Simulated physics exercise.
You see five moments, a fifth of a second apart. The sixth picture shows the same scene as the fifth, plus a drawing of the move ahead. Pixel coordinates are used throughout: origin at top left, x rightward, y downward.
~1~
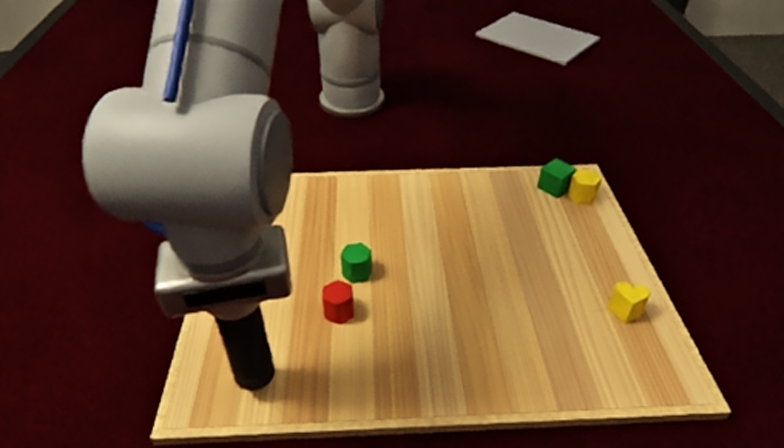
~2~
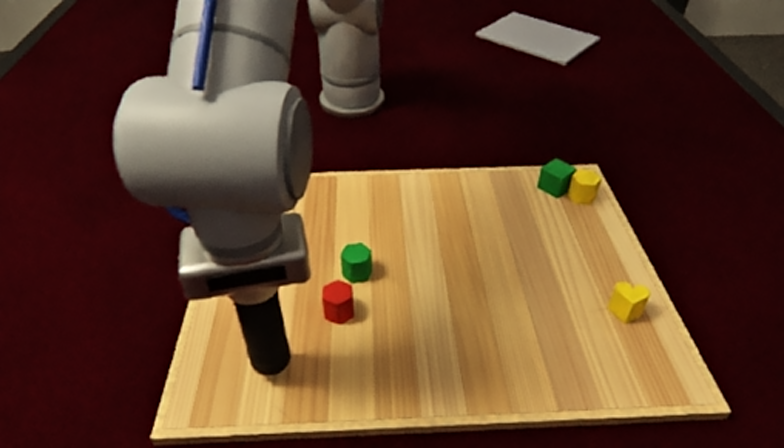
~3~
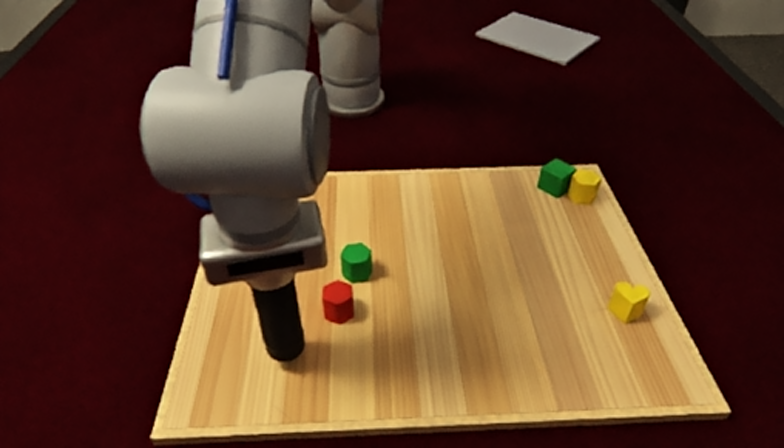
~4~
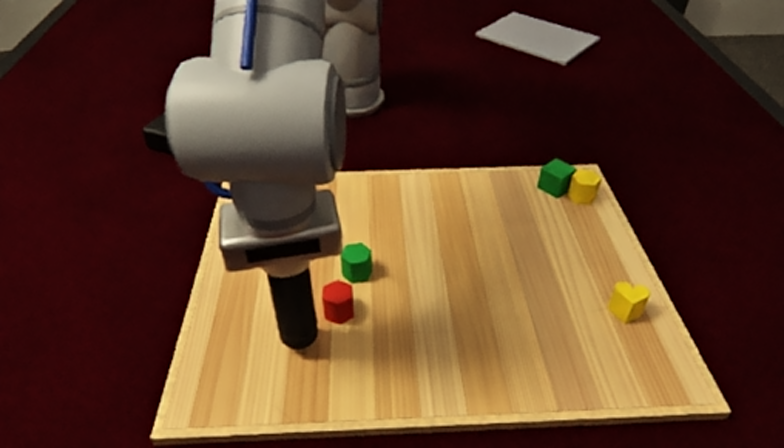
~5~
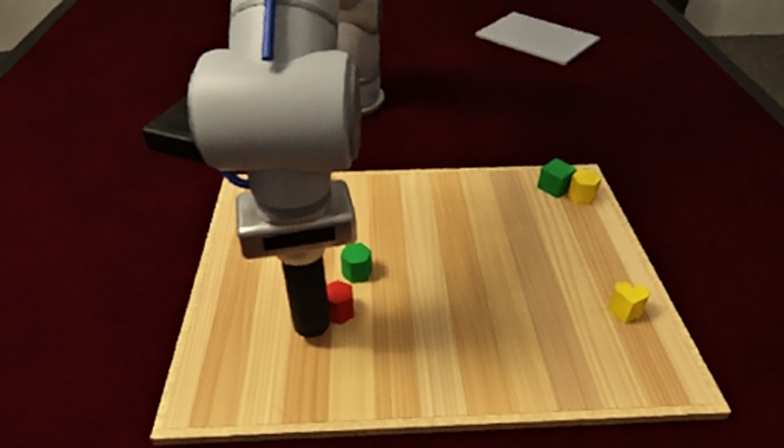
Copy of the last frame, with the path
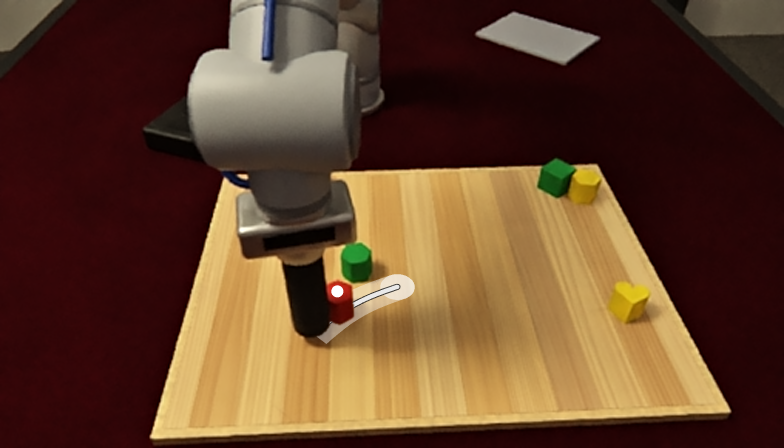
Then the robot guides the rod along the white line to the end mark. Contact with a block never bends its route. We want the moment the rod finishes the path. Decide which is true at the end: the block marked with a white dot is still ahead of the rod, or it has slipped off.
It is driven along in front.
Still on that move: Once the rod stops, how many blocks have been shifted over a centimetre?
It displaces one.
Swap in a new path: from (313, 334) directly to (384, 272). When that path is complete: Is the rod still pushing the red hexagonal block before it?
Answer: Yes.
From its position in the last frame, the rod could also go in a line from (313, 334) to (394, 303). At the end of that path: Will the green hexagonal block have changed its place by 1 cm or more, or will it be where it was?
It stays.
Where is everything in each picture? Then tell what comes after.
The first frame shows rod's lower end at (255, 374); red hexagonal block at (337, 291); green hexagonal block at (356, 252).
The second frame shows rod at (271, 360); blocks still.
The third frame shows rod at (286, 347); blocks still.
The fourth frame shows rod at (299, 335); blocks still.
The fifth frame shows rod at (312, 324); red hexagonal block at (337, 291); green hexagonal block at (356, 252).
Drawn move, from (313, 334) through (353, 305) to (397, 287); the dot is on the red hexagonal block.
On the path given first. One third of the way, rod at (339, 303); red hexagonal block at (363, 276), turned 15° clockwise.
Two thirds of the way, rod at (369, 287); red hexagonal block at (392, 261), turned 15° clockwise.
At the end, rod at (398, 276); red hexagonal block at (418, 249); green hexagonal block still.
